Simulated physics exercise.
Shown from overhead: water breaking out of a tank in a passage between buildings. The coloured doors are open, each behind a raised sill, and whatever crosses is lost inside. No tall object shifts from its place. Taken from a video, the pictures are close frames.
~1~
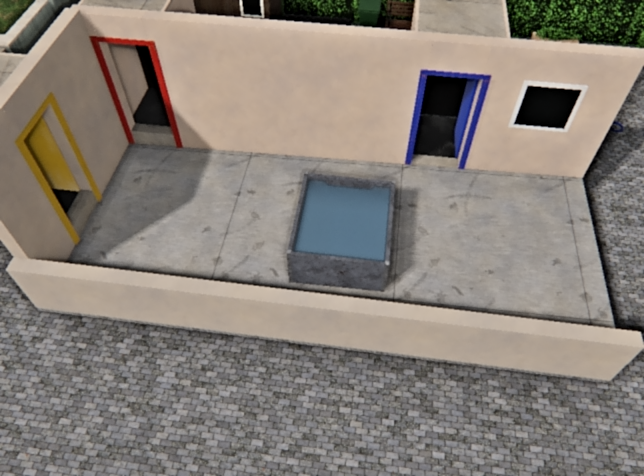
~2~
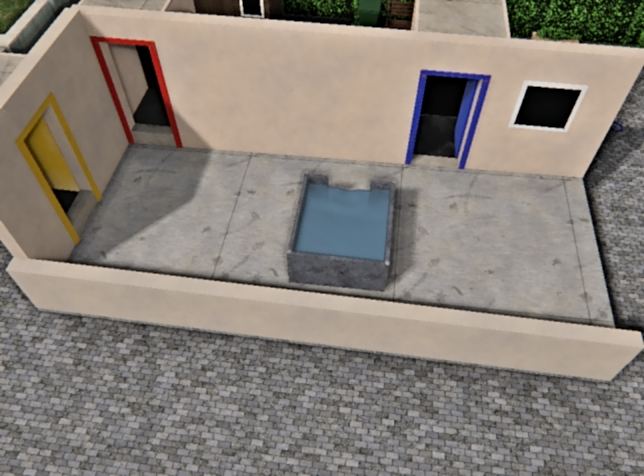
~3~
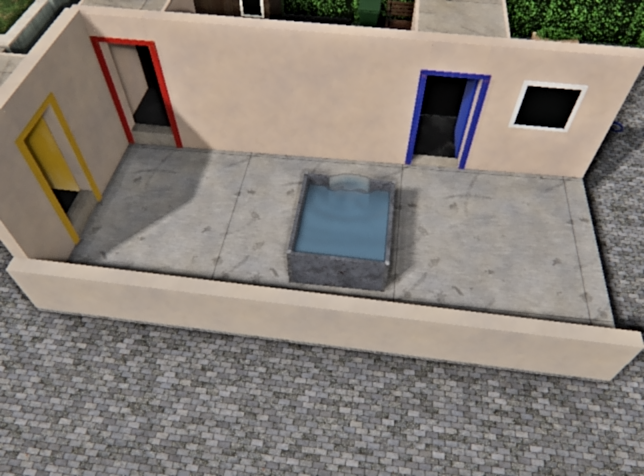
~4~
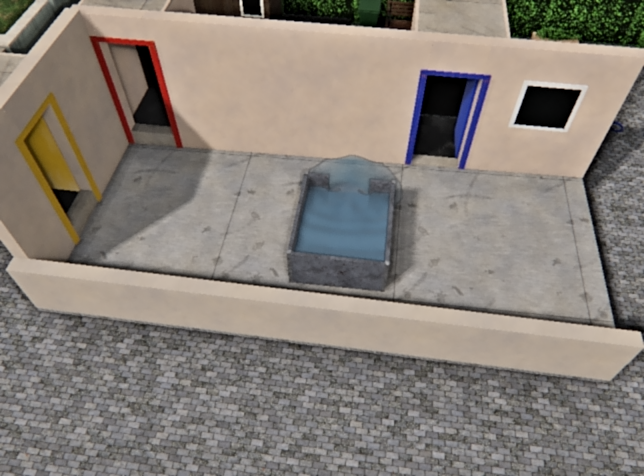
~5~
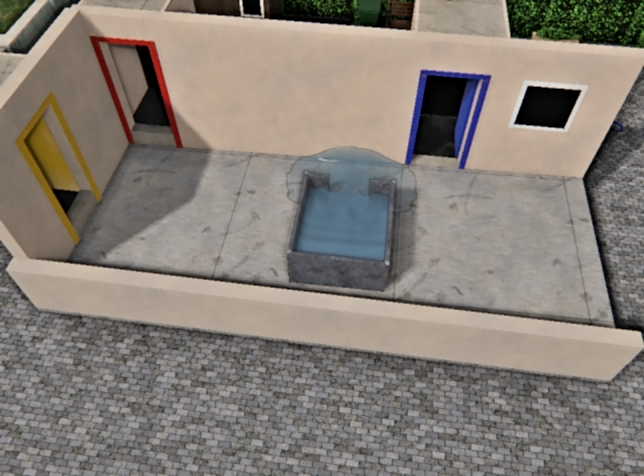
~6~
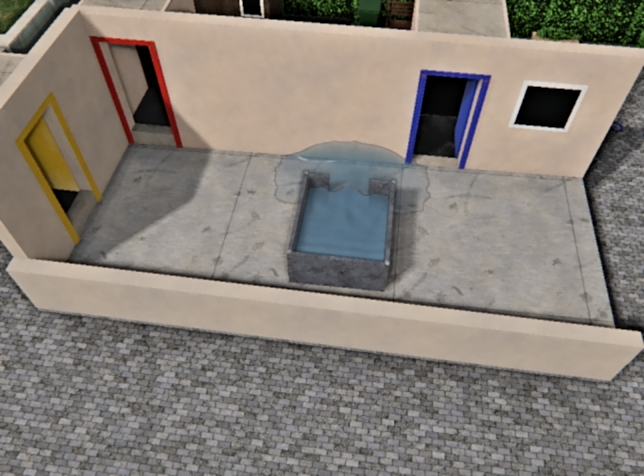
A walled passage between buildings, with a pale concrete floor and grey paving outside, is seen from above by a still camera. A dark grey open tank of blue water sits mid-floor, with yellow and red doorways at the left and a blue doorway and white-framed window at the right. A gap opens in the tank's far side, and water pours through, spreading outward across the floor behind it.
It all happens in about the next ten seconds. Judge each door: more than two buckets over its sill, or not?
The blue door overshoots the limit, the yellow door keeps inside the limit, the red door keeps inside the limit.
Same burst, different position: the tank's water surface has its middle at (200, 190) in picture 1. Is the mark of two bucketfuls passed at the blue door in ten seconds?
My take: Blue door stays within the threshold.
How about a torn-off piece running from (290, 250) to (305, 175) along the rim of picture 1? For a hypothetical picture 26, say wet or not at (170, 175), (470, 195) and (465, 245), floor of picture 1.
Taking the three spots as listed, they end up inundated, spared and spared.
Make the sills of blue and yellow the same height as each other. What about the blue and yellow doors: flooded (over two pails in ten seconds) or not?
Blue: Not enough; yellow: Too much.
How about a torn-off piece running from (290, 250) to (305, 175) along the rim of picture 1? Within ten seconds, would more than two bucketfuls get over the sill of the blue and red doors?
Result - blue door undershoots, red door undershoots.
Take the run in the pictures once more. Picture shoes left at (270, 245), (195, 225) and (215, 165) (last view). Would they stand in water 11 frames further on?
Taking them as listed, they are spared, spared and waterlogged.
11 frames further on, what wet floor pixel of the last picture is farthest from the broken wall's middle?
The front should reach about (127, 148).
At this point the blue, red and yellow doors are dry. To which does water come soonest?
Answer: The blue-painted one.
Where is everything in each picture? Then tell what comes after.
In the first picture, the open tank at (344, 219) is whole and still.
In the second picture, the front is at a hidden place, out from the gap on the open tank's far side.
In the third picture, the front is at (345, 176), out from the gap on the open tank's far side.
In the fourth picture, water pours out on the open tank's far side and has run to (333, 160).
In the fifth picture, the front is at (305, 158), out from the gap on the open tank's far side.
In the sixth picture, the front is at (285, 156), out from the gap on the open tank's far side.
A moment on, water covers 15 % of the floor; the blue door under two buckets in, the yellow door not reached, the red door not reached.
Next, water covers 40 % of the floor; the blue door under two buckets in, the yellow door not reached, the red door wet at the sill, nothing in.
Then, water covers 60 % of the floor; the blue door over two buckets in, the yellow door wet at the sill, nothing in, the red door wet at the sill, nothing in.
Later, water covers 75 % of the floor; the blue door over two buckets in, the yellow door wet at the sill, nothing in, the red door wet at the sill, nothing in.
In the end, water covers 85 % of the floor; the blue door over two buckets in, the yellow door wet at the sill, nothing in, the red door wet at the sill, nothing in.
